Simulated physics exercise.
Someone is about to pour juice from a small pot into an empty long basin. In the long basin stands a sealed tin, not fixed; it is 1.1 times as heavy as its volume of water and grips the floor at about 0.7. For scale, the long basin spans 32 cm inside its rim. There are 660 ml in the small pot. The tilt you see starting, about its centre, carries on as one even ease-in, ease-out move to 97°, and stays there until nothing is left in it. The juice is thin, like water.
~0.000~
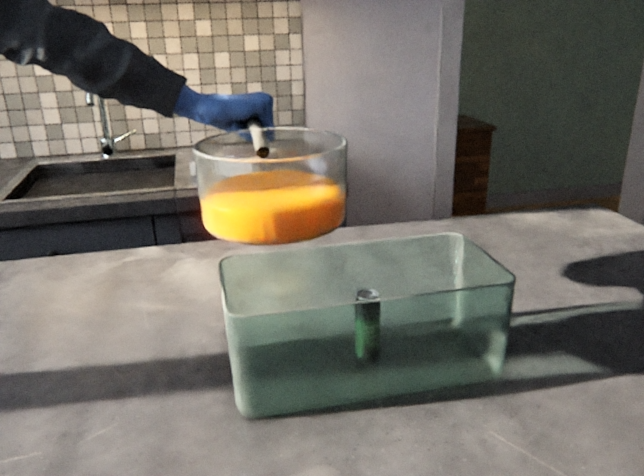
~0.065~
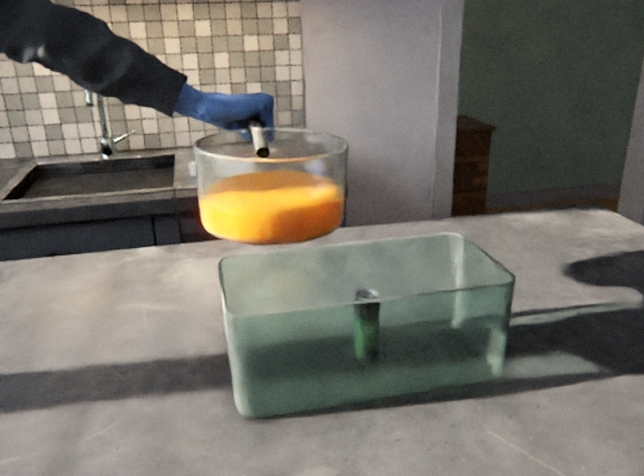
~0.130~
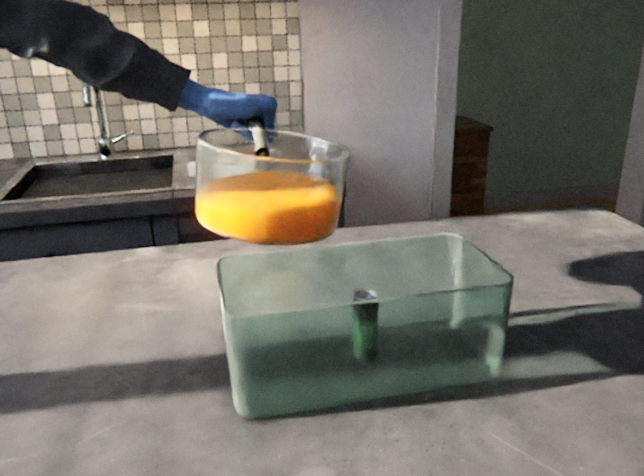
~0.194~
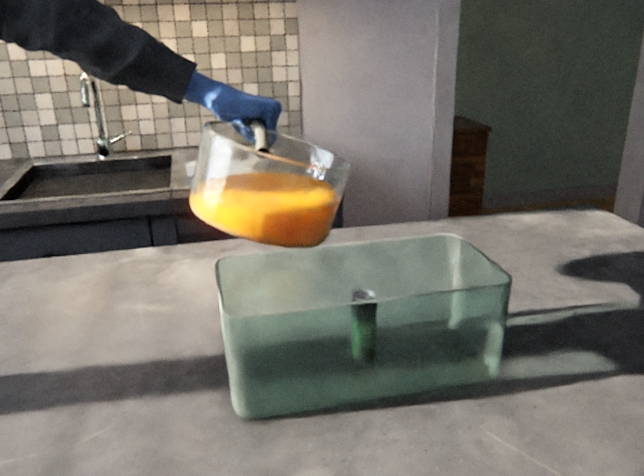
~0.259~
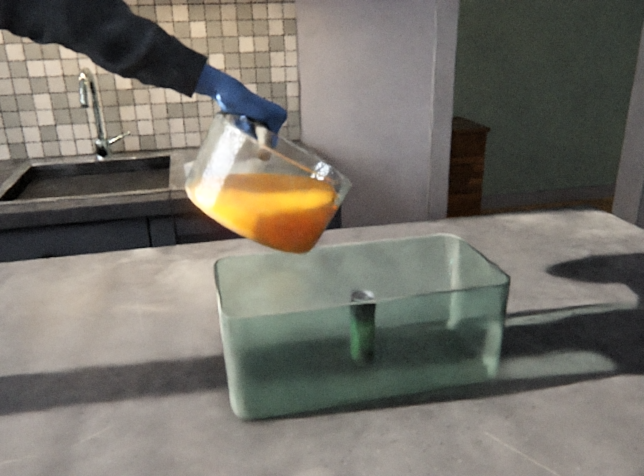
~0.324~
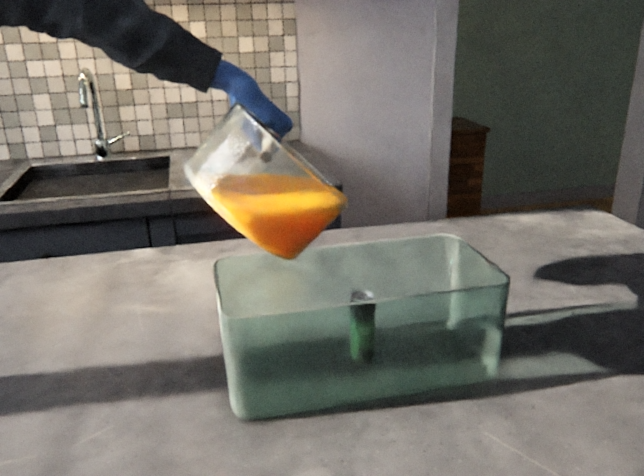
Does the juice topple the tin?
The tin topples.
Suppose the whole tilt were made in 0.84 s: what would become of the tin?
Then it remains upright.
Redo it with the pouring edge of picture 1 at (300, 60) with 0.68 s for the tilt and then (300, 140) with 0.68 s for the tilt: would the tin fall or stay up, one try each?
First it falls; then it goes over.
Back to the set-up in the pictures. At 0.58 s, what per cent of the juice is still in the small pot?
Some 40 per cent.
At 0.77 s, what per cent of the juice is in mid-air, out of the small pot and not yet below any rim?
Some 8 per cent.
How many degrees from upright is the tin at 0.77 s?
Near 0° from upright.
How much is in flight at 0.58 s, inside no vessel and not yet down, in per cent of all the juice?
Near 26 in a hundred.
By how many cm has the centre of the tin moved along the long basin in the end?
Some 6.5 cm.
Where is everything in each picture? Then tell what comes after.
In the first frame, tilt 0°; pouring edge (344, 140); surface from (202, 194) to (340, 181); the long basin's rim runs from (222, 286) to (487, 256); the tin's top is at (367, 297).
In the second frame, tilt 2°; pouring edge (344, 142); surface from (201, 193) to (339, 181).
In the third frame, tilt 8°; pouring edge (346, 151); surface from (198, 192) to (337, 184).
In the fourth frame, tilt 18°; pouring edge (348, 164); surface from (193, 190) to (336, 186).
In the fifth frame, tilt 31°; pouring edge (347, 182); surface from (188, 184) to (338, 188).
In the sixth frame, tilt 45°; pouring edge (343, 200); surface from (197, 175) to (343, 190).
Then, 0.58 s in, the tilt is 92° and 39 per cent is still to pour; the tin stands where it began.
Then, 0.77 s in, the tilt is 97° and 17 per cent is still to pour; the tin stands where it began.
Then, 0.97 s in, the tilt is 97° and 5 per cent is still to pour; the tin leans 30°.
Then, 1.18 s in, the tilt is 97° and 1 per cent is still to pour; the tin lies on its side.
Finally, the tin lies on its side.
